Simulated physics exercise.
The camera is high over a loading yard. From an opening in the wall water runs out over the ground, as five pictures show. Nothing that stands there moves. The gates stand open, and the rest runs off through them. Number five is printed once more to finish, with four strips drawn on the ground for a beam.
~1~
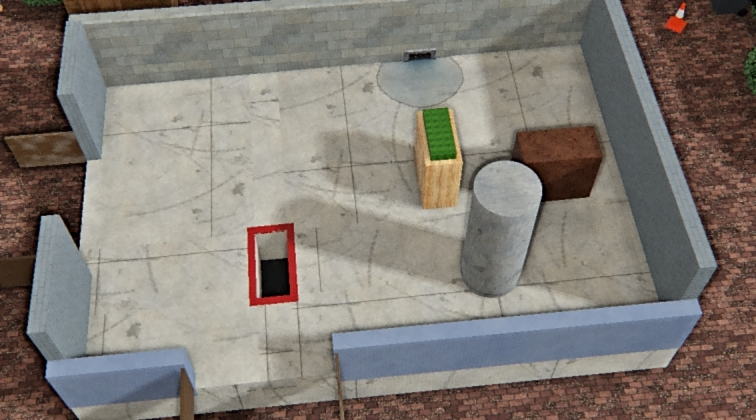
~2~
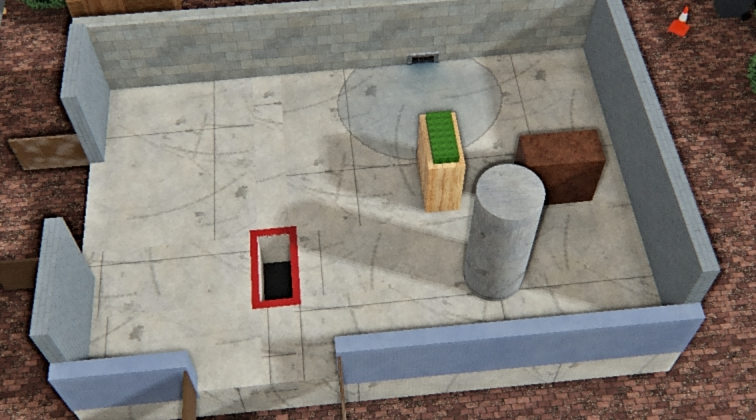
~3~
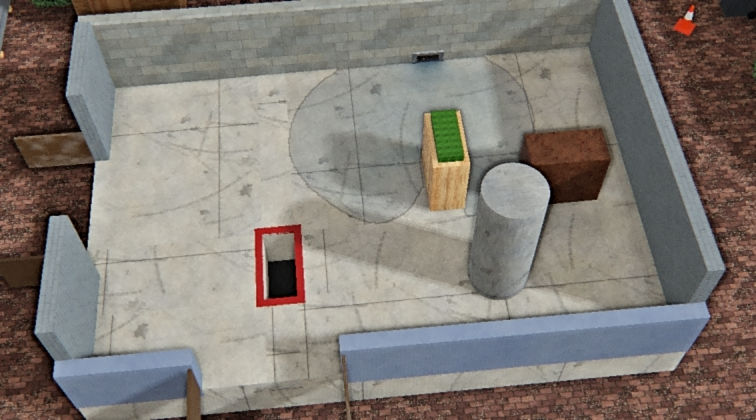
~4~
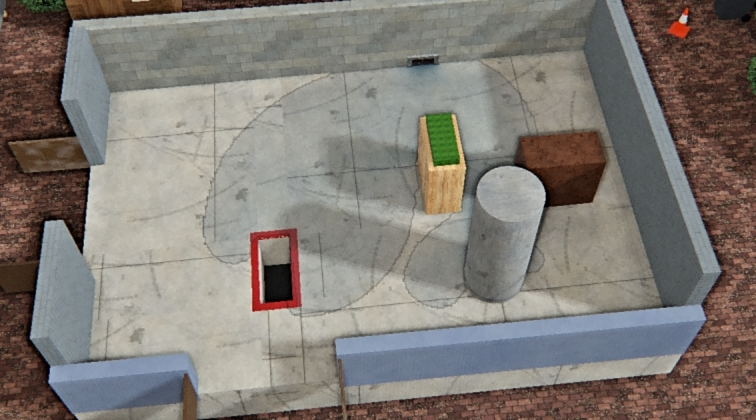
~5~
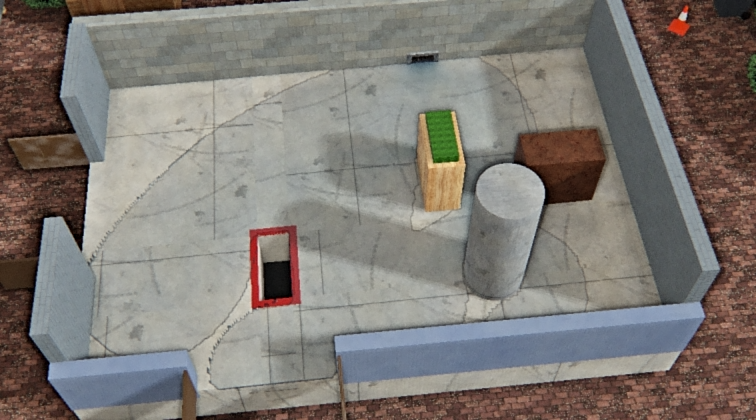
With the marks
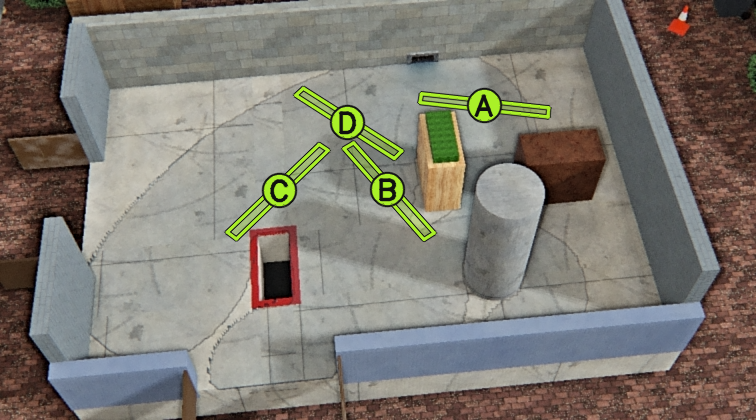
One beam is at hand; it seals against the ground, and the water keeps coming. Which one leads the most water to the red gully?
C.
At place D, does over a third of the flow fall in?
No, it does not.
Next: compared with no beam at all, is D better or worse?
Place D is worse.
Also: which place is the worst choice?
B it is.
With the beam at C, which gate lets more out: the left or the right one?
The right gate.
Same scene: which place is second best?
A it is.
On the marked copy, A from (420, 98) to (548, 112); B from (348, 145) to (429, 236); C from (231, 235) to (323, 147); D from (299, 91) to (398, 154).
With A, about 25 % of the stream goes into the red gully, about 75 % out by the gates.
With B, about 7 % of the stream goes into the red gully, about 93 % out by the gates.
With C, about 36 % of the stream goes into the red gully, about 64 % out by the gates.
With D, about 15 % of the stream goes into the red gully, about 82 % out by the gates.
